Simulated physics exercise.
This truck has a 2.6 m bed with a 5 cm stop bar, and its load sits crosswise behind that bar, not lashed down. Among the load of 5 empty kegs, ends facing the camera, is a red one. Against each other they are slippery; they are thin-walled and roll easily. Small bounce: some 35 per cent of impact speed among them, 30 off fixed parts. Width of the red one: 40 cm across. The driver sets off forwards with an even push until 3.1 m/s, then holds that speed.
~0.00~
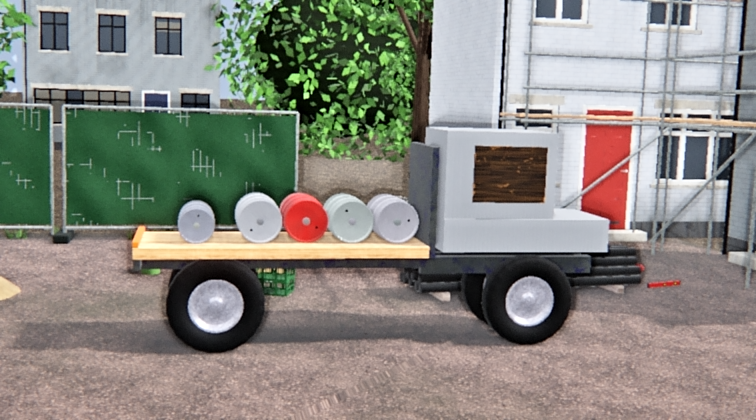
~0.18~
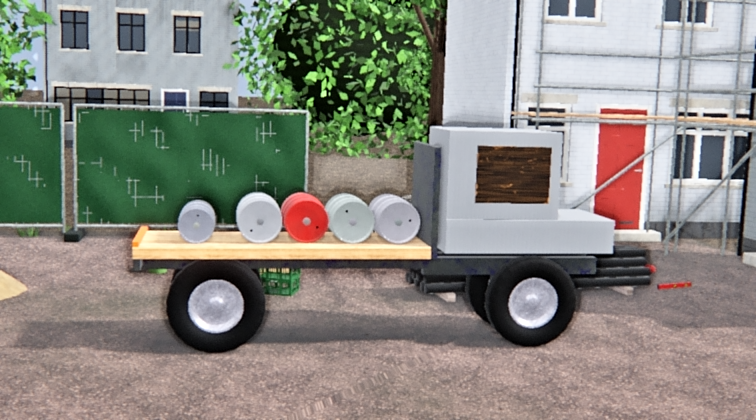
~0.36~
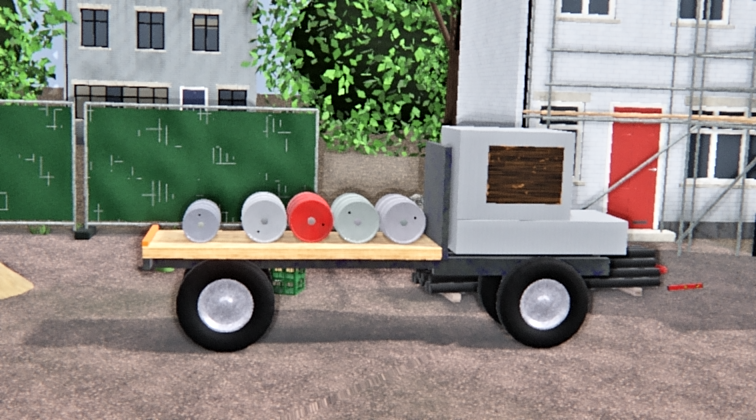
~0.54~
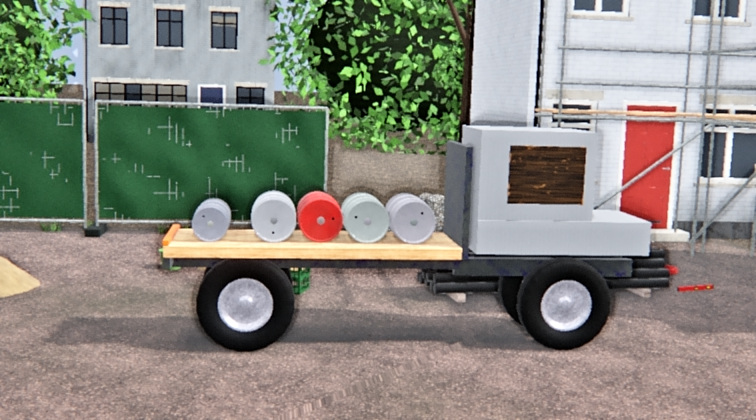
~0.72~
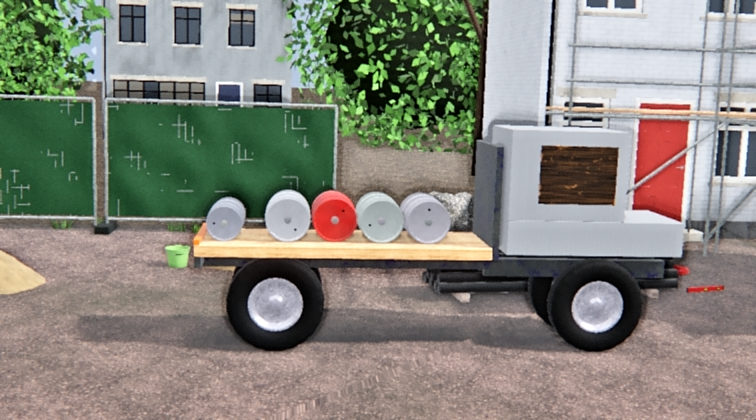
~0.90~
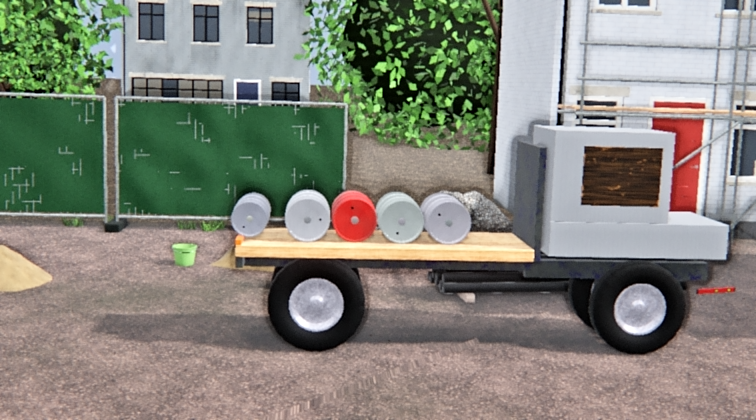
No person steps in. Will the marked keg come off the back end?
Red: Lost off the back.
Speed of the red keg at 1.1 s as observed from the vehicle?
Roughly 1.5 m/s.
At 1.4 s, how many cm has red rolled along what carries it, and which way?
Red has moved 115 to the left.
By 1.1 s, red is on the bed, 70 cm from the bar, rolling towards it; 1 over the tail so far.
By 1.4 s, red is on the bed, 30 cm from the bar, rolling towards it; 2 over the tail so far.
By 1.6 s, red is on the bed, 5 cm from the bar, rolling towards it; 2 over the tail so far.
By 1.9 s, red is going over the tail; 3 over the tail so far.
Finally (6.4 s), red is over the tail and down; 4 over the tail so far.
